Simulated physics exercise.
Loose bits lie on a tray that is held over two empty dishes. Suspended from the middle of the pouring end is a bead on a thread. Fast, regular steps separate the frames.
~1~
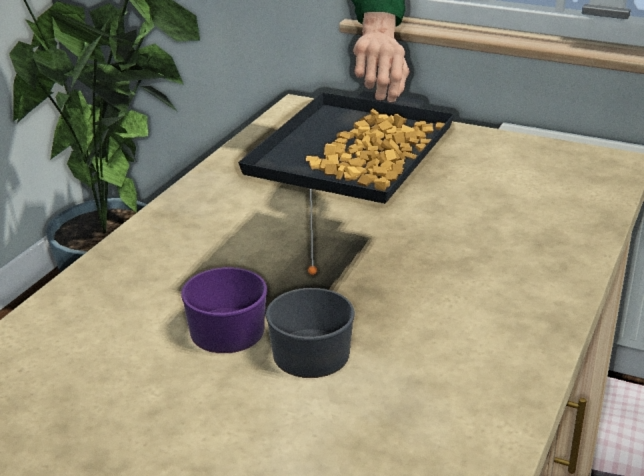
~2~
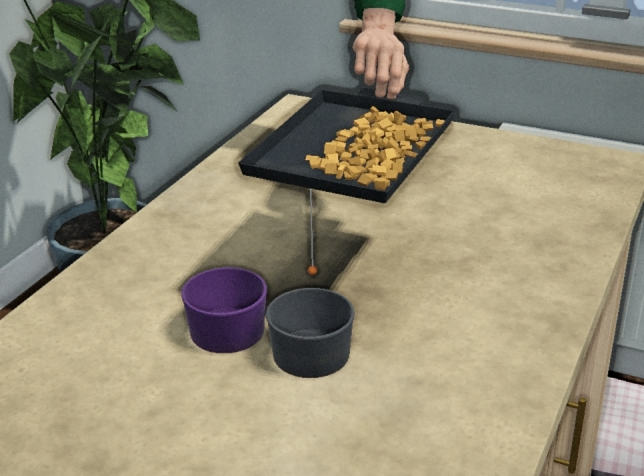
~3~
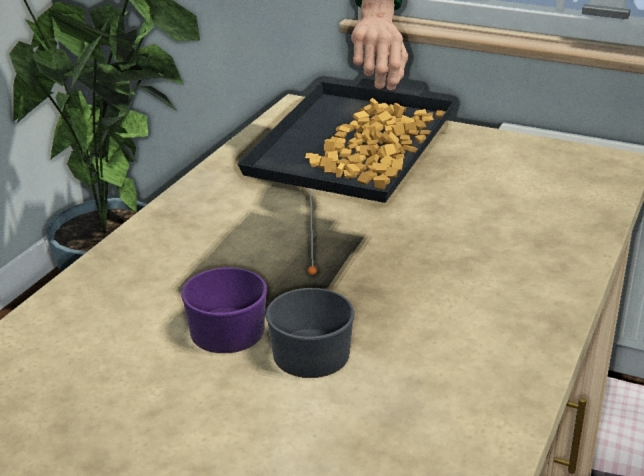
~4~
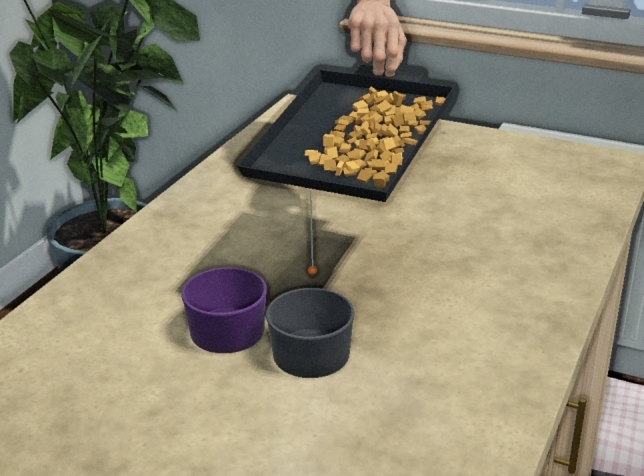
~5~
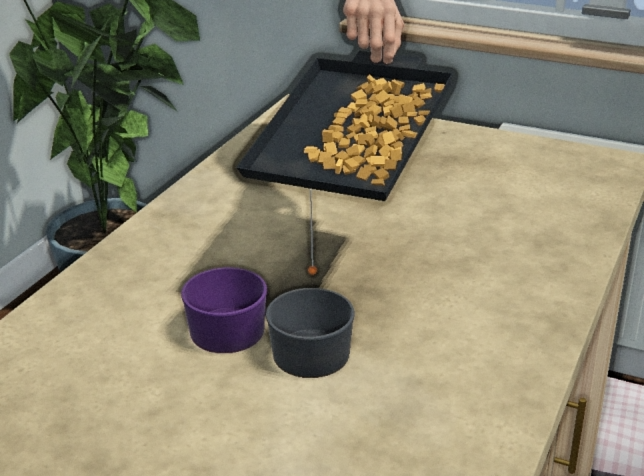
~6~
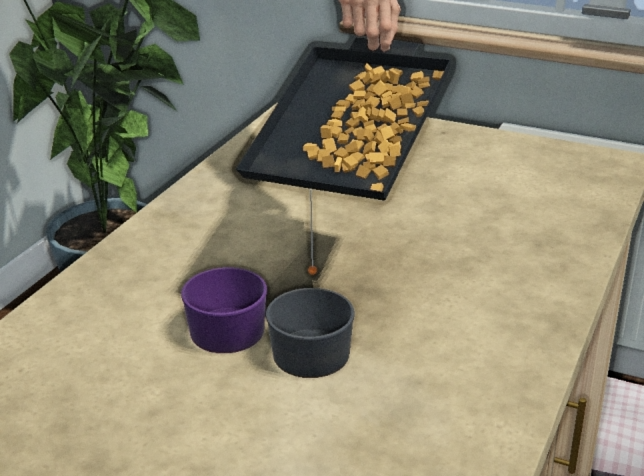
A dark tray of golden-brown cubes, held by a hand at its far edge, begins nearly flat above a countertop with a purple dish and a gray dish. The hand gradually raises the far edge, tilting the tray toward the dishes and slightly down at its left corner, while the cubes stay clustered.
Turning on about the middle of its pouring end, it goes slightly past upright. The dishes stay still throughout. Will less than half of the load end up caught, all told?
No, the greater share is caught.
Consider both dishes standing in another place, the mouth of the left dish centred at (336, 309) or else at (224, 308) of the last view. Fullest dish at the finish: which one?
The dish at left, then the dish at right.
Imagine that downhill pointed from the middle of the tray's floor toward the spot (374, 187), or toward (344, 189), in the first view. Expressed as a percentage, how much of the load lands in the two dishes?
Roughly 0 percent first and 40 percent second.
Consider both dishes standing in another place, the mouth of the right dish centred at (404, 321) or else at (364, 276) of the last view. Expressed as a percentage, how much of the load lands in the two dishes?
Some 40 percent in the first case, 0 percent in the second.
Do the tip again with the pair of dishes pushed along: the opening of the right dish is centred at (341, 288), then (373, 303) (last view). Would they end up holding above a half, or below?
First place: Short of half; second place: Short of half.
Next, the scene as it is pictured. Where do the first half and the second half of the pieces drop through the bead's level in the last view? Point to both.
First part (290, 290), rest (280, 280).
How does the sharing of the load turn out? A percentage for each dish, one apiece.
Left dish: Roughly 20 per cent; right dish: Roughly 50 per cent.
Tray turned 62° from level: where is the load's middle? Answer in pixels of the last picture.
Centre estimate: (317, 165).
Soon after the last picture, tray tipped steeply; nearly all on the tray; a stray few in the air.
A little later, tray tipped right over; about half on the tray; about a quarter in the right dish; a small part in the left dish; a small part outside both; a stray few in the air.
Later still, tray tipped past a quarter turn; about half in the right dish; about a quarter in the left dish; about a quarter outside both.
At rest, tray tipped past a quarter turn; about half in the right dish; about a quarter in the left dish; about a quarter outside both.
